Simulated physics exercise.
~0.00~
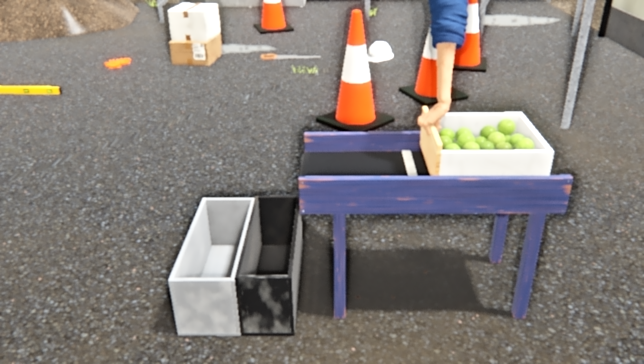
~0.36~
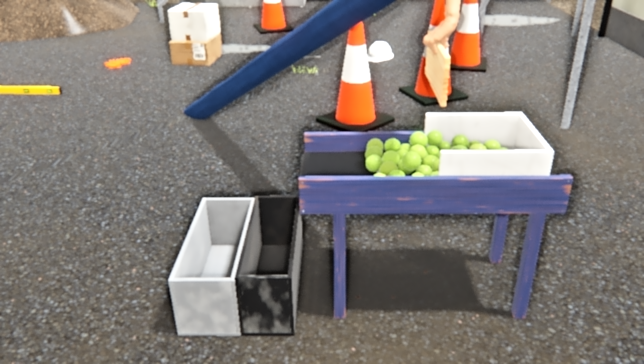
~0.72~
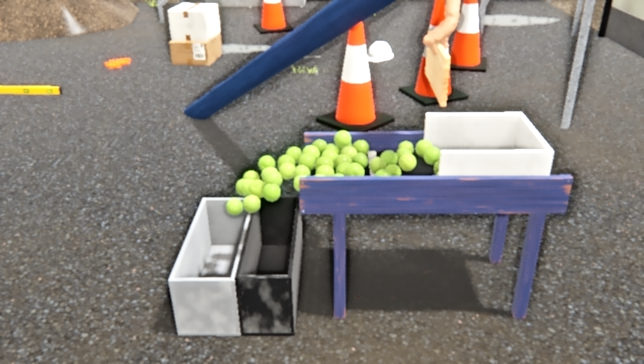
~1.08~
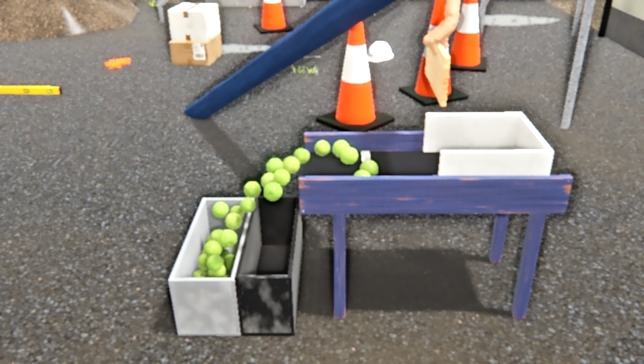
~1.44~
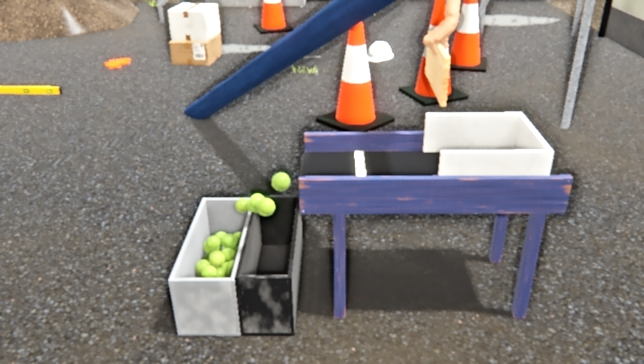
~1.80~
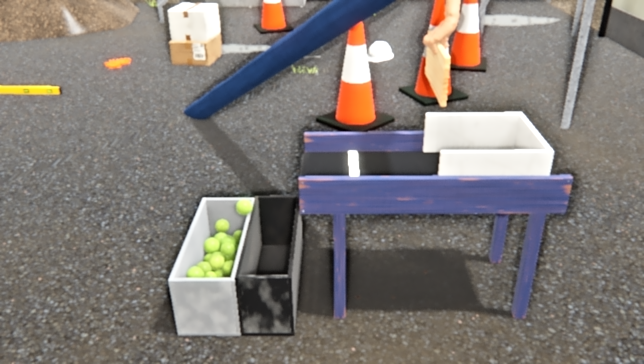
Green apples spilling from a white pen as a hand lifts the gate, riding the belt left and dropping mostly into the grey tote.
